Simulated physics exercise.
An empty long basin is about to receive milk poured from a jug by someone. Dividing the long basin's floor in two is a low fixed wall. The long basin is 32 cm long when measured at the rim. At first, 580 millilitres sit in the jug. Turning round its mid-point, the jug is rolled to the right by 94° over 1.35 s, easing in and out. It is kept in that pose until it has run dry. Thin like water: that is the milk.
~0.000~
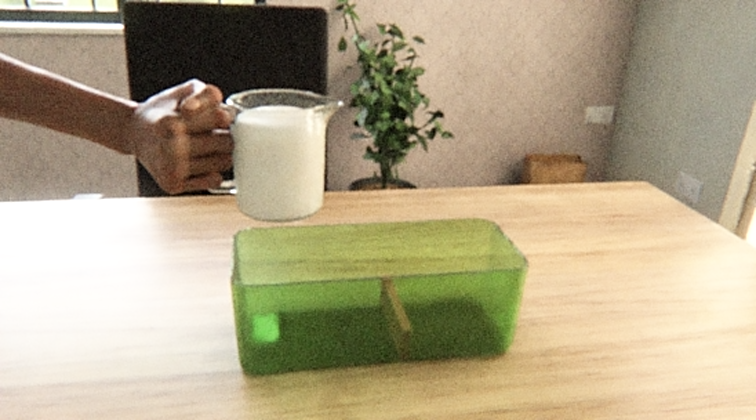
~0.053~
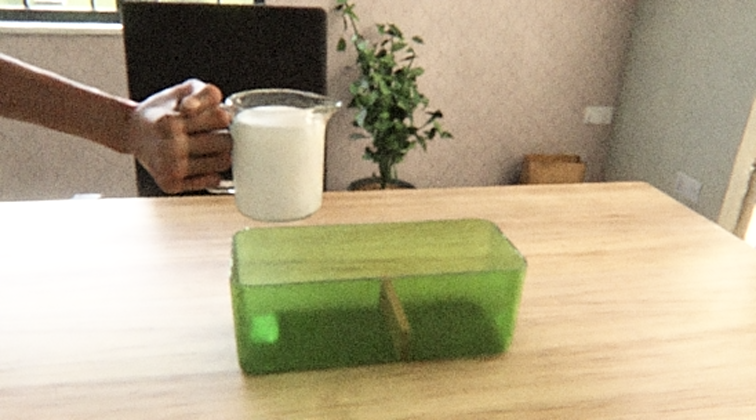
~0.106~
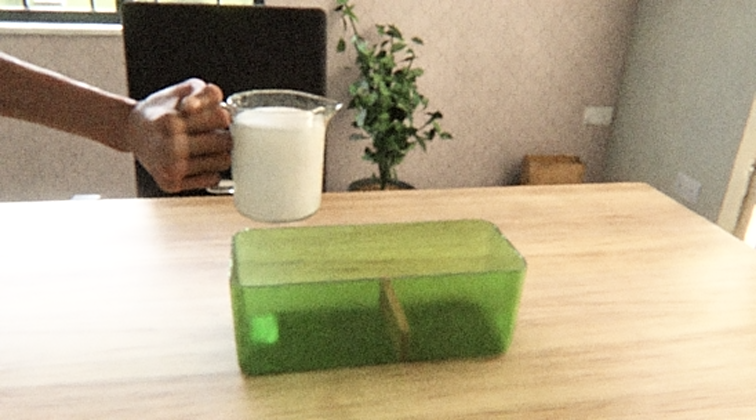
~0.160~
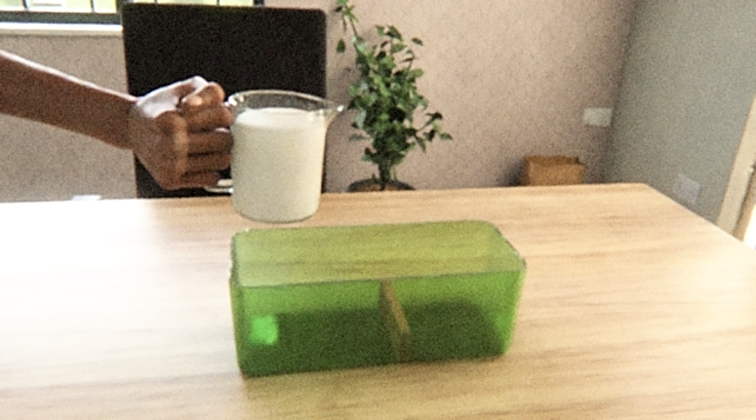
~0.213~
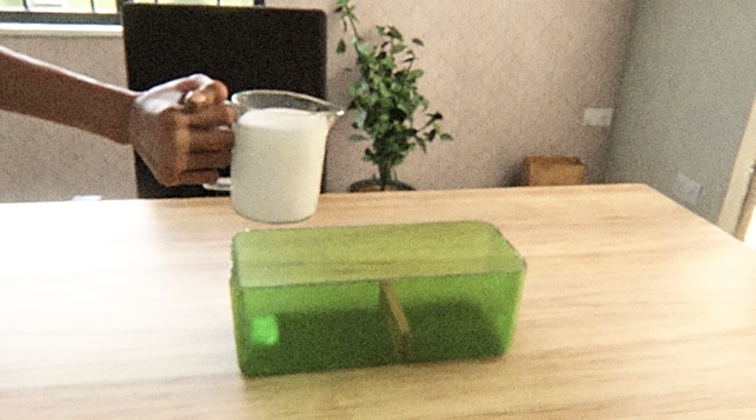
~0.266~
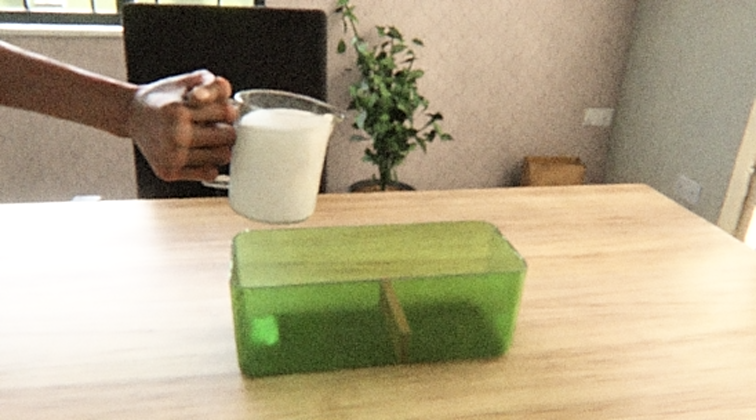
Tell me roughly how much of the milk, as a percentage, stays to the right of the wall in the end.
Around 52 per cent stays on the right.
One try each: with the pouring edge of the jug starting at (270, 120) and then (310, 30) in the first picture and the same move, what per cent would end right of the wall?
0 in a hundred, followed by 20 in a hundred.
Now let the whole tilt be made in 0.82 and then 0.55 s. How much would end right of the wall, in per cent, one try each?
I'd say 50 percent on the first go, 45 percent on the next.
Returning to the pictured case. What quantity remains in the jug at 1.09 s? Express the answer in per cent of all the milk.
Near 44 percent, more or less.
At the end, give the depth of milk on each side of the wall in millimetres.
Some 12 mm on the left and 20 mm on the right.
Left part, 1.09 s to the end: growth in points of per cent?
Near 38 percent, give or take.
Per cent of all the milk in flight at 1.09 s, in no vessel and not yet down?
14 per cent, roughly.
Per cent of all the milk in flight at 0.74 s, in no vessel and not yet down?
Around 10 in a hundred.
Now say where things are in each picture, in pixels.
In the first frame, tilt 0°; pouring edge (344, 102); surface from (233, 117) to (323, 116); the long basin's rim runs from (233, 257) to (510, 242); the wall's top is at (395, 301).
In the second frame, tilt 0°; pouring edge (343, 103); surface from (232, 117) to (323, 116).
In the third frame, tilt 1°; pouring edge (344, 105); surface from (232, 117) to (323, 118).
In the fourth frame, tilt 3°; pouring edge (345, 108); surface from (234, 117) to (323, 119).
In the fifth frame, tilt 6°; pouring edge (347, 111); surface from (236, 118) to (326, 119).
In the sixth frame, tilt 9°; pouring edge (350, 115); surface from (238, 121) to (331, 119).
By 0.74 s the tilt is 54° and 87 per cent is still to pour, 0 is left of the wall and 3 right of it.
By 1.09 s the tilt is 86° and 44 per cent is still to pour, 8 is left of the wall and 34 right of it.
By 1.45 s the tilt is 94° and 10 per cent is still to pour, 34 is left of the wall and 52 right of it.
By 1.85 s the tilt is 94° and 2 per cent is still to pour, 45 is left of the wall and 52 right of it.
At rest 46 per cent lies left of the wall, 52 right of it and 1 outside.
